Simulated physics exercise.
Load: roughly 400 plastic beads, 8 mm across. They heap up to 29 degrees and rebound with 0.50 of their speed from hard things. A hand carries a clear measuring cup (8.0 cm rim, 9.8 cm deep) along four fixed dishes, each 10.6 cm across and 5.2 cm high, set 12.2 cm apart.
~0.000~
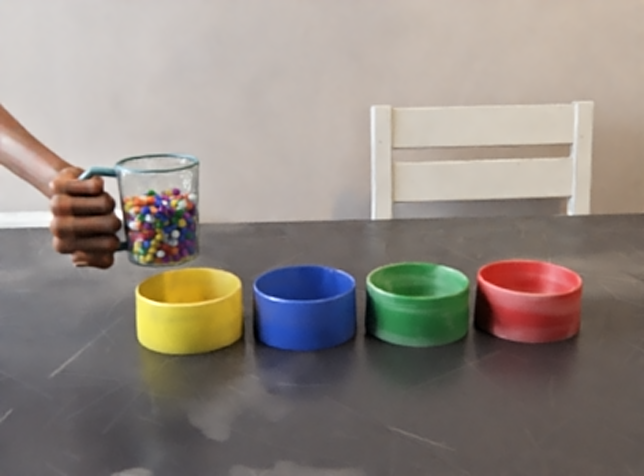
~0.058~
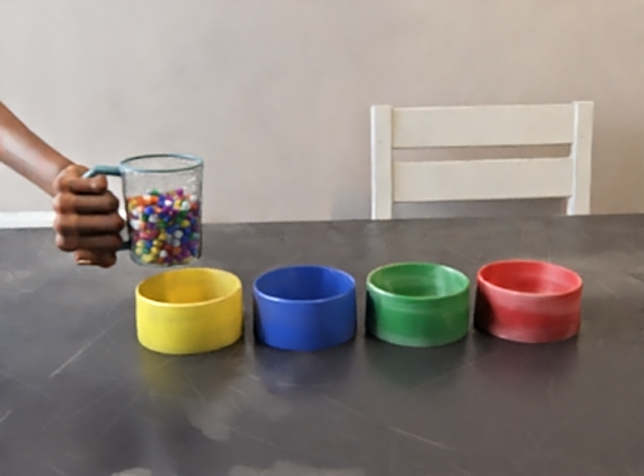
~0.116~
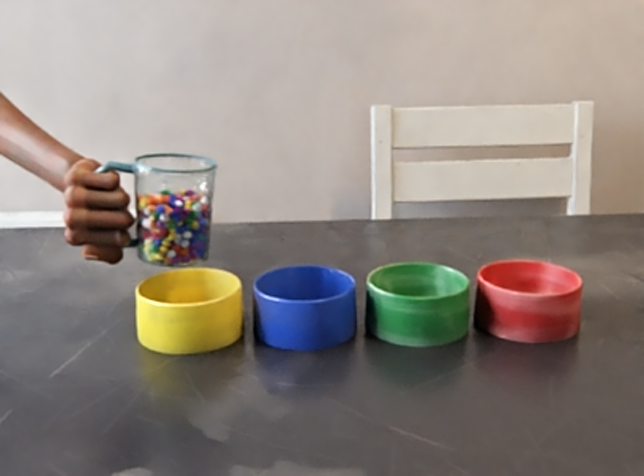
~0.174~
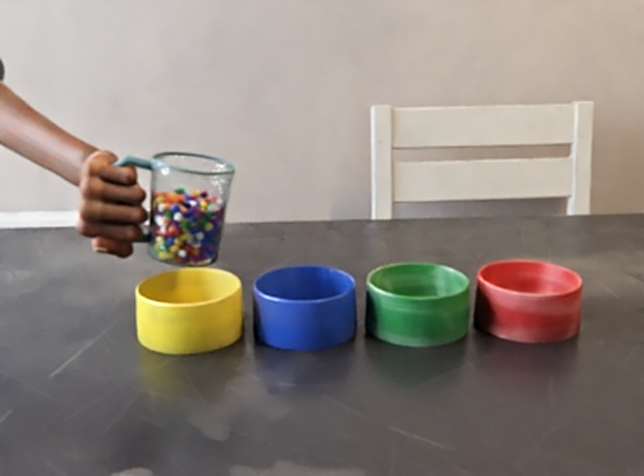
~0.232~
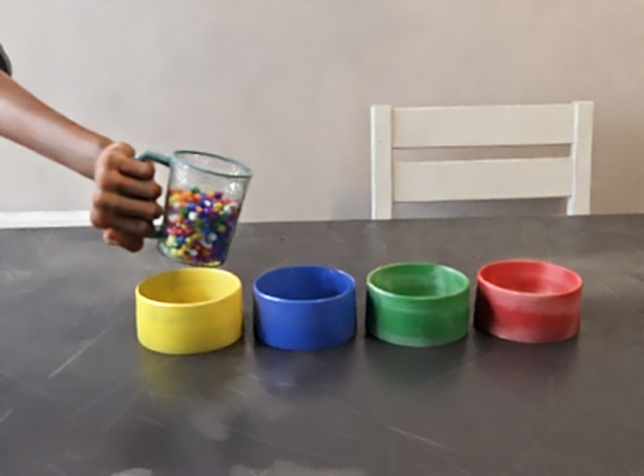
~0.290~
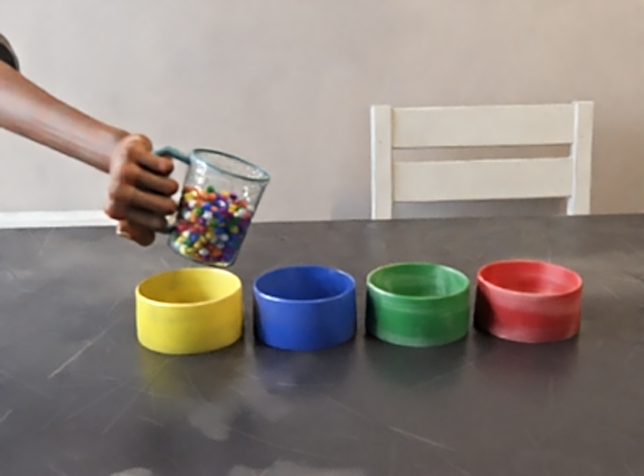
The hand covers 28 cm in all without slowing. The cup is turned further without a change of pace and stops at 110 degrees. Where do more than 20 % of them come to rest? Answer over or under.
Red dish: Over; blue dish: Under; green dish: Under; yellow dish: Under; on the counter: Under.
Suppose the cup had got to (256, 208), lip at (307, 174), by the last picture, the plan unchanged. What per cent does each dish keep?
Red 90; blue 0; green 0; yellow 0.
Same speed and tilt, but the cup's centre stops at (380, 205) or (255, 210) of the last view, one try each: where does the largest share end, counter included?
Most goes to: Green, then blue.
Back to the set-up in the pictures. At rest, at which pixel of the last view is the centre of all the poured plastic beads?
At about (519, 306).
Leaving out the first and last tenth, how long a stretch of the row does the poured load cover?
Roughly 7 cm.
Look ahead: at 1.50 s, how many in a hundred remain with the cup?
Roughly 30 per cent.
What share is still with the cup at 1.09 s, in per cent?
About 100 per cent.
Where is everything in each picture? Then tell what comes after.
In the first frame, cup at (161, 210), tilt 0 degrees, lip at (197, 162), moved 0.0 cm; middle of the pieces at (162, 222); yellow dish at (189, 286); blue dish at (304, 283); green dish at (418, 280); red dish at (529, 277).
In the second frame, cup at (164, 210), tilt 1 degrees, lip at (202, 163), moved 0.3 cm; middle of the pieces at (165, 222).
In the third frame, cup at (174, 210), tilt 5 degrees, lip at (215, 166), moved 1.4 cm; middle of the pieces at (174, 222).
In the fourth frame, cup at (188, 209), tilt 10 degrees, lip at (233, 169), moved 2.8 cm; middle of the pieces at (187, 222).
In the fifth frame, cup at (202, 209), tilt 15 degrees, lip at (251, 173), moved 4.2 cm; middle of the pieces at (200, 221).
In the sixth frame, cup at (216, 209), tilt 20 degrees, lip at (268, 178), moved 5.6 cm; middle of the pieces at (212, 220); yellow dish at (189, 286); blue dish at (304, 283); green dish at (418, 280); red dish at (529, 277). The cup turns about 90 degrees a second and travels 24 cm a second.
After 0.77 s, tilt 63 degrees; cup holds 100 %.
After 1.09 s, tilt 92 degrees; cup holds 100 %.
After 1.50 s, tilt 110 degrees; cup holds 30 %, red 60 %.
At rest (2.5 s), red 85 %, blue 0 %, green 0 %, yellow 0 %, counter 10 %.
